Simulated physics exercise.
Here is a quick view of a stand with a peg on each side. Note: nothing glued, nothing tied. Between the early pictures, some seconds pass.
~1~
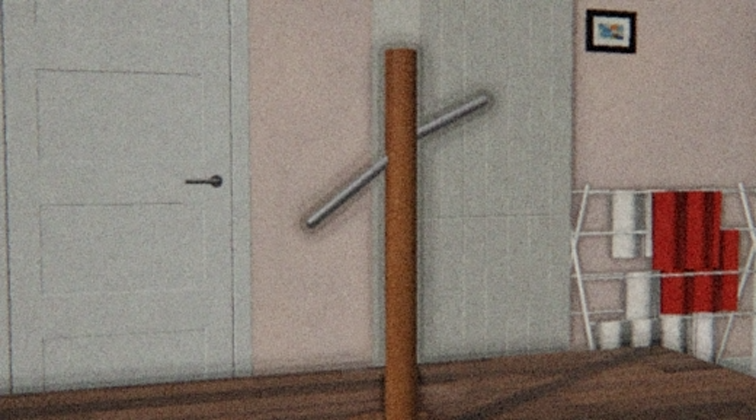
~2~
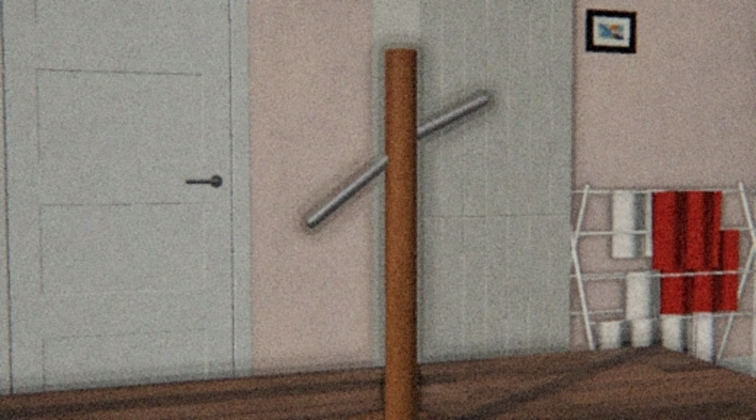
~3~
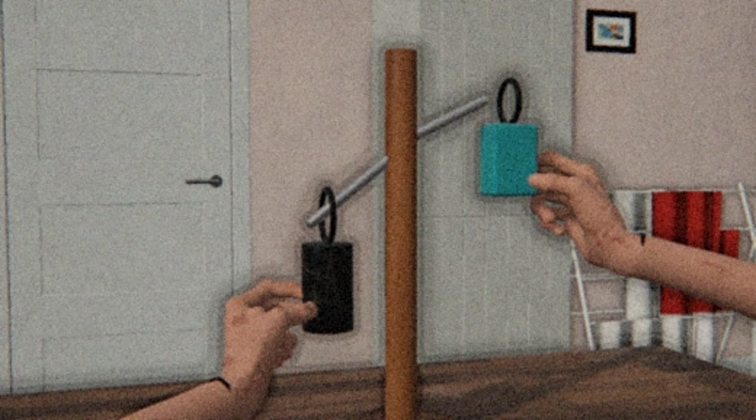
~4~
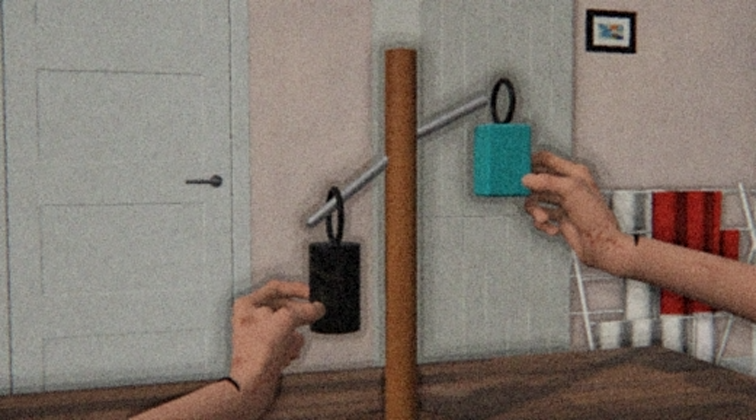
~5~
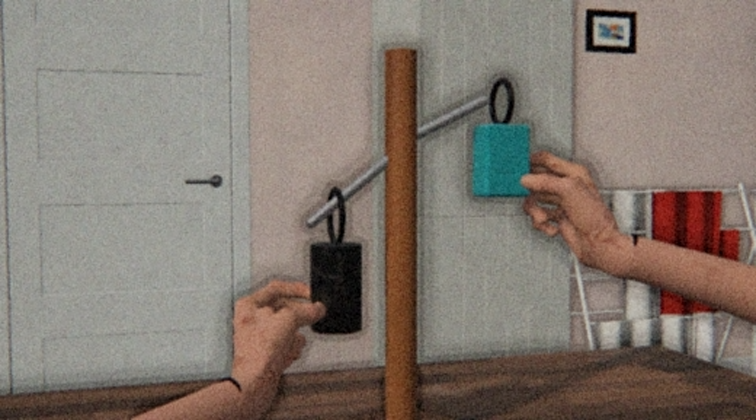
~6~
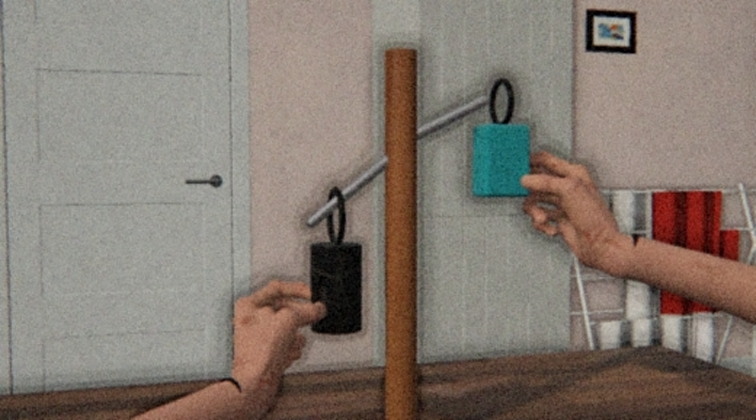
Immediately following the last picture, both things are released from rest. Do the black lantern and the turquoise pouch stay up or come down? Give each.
In the end the black lantern comes down, the turquoise pouch comes down.
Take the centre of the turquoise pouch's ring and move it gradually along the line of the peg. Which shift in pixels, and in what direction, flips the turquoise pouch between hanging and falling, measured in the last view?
About 20 pixels to the left.
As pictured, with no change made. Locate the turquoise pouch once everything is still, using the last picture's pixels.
Resting spot: Approximately (500, 378).
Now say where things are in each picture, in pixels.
In the first picture, peg stand (399, 251).
In the second picture, peg stand (399, 251).
In the third picture, still on the way; black lantern (328, 257); peg stand (399, 251).
In the fourth picture, still on the way; turquoise pouch (503, 137); peg stand (399, 251).
In the fifth picture, still on the way; black lantern (336, 258); peg stand (399, 251).
In the sixth picture, in place, still held; black lantern (336, 258); turquoise pouch (501, 137); peg stand (399, 251).
Then, 0.16 s past the last view, black lantern leaning 35° off how it started near (314, 313); turquoise pouch in the air near (501, 199).
Finally, the black lantern slips down; the turquoise pouch slips down, near (500, 378).
